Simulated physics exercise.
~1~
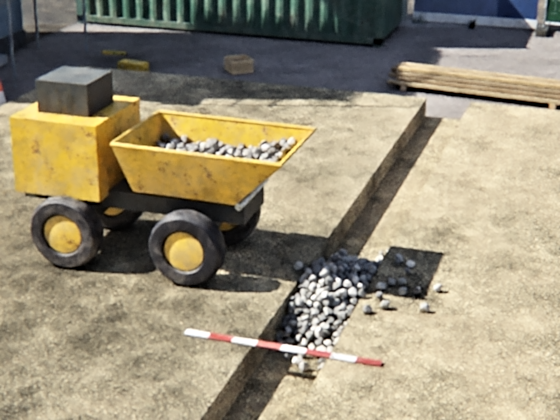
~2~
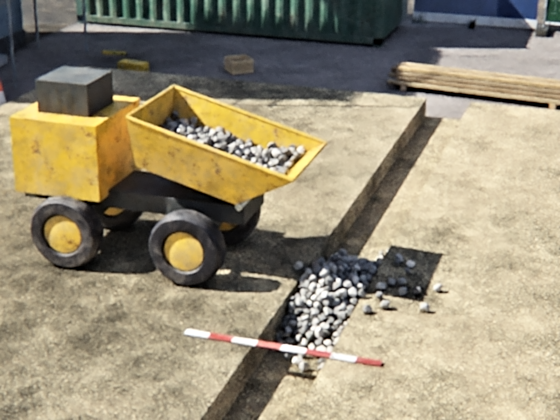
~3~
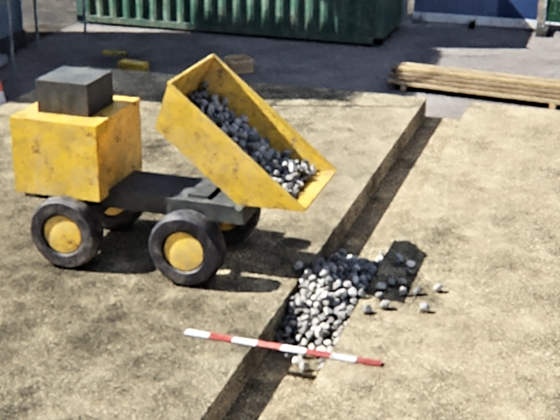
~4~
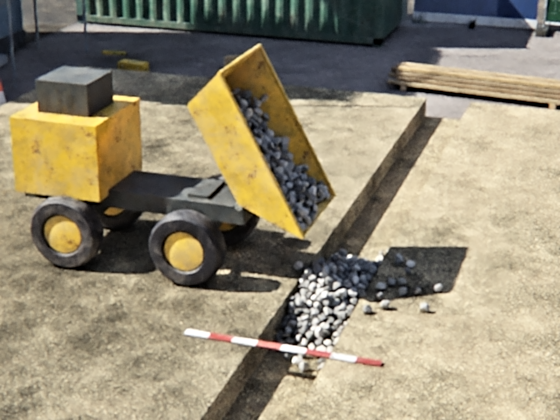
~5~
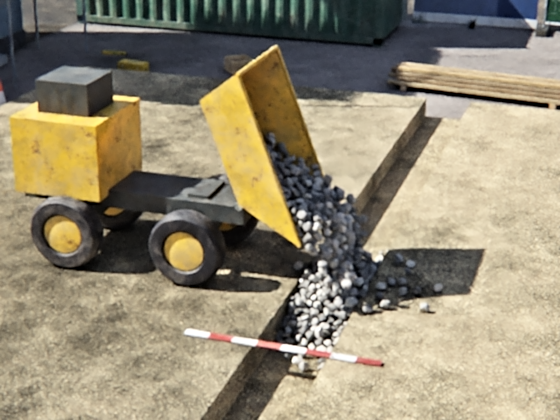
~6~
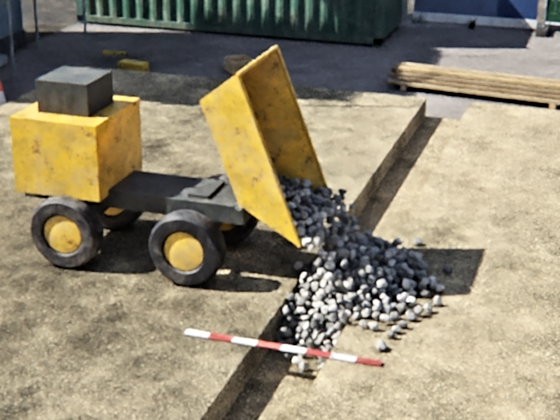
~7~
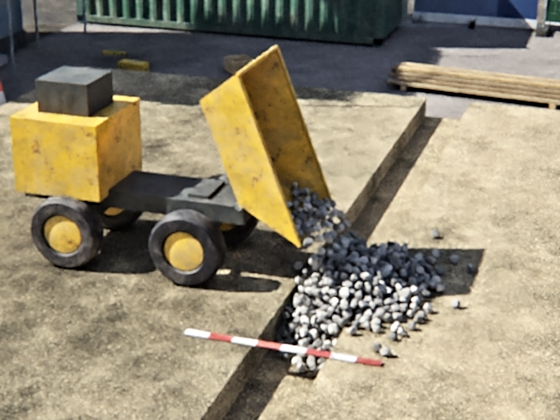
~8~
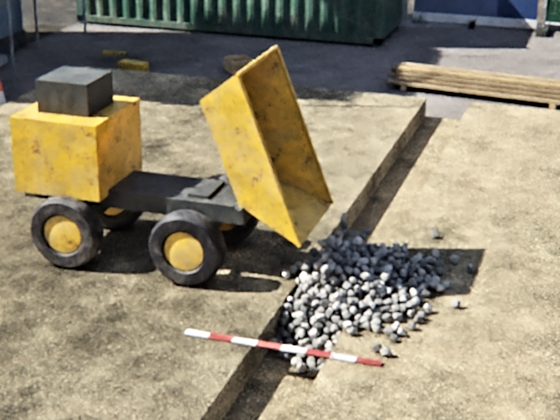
In a sunny yard, a yellow dumper tips grey stones into and beyond a trench.
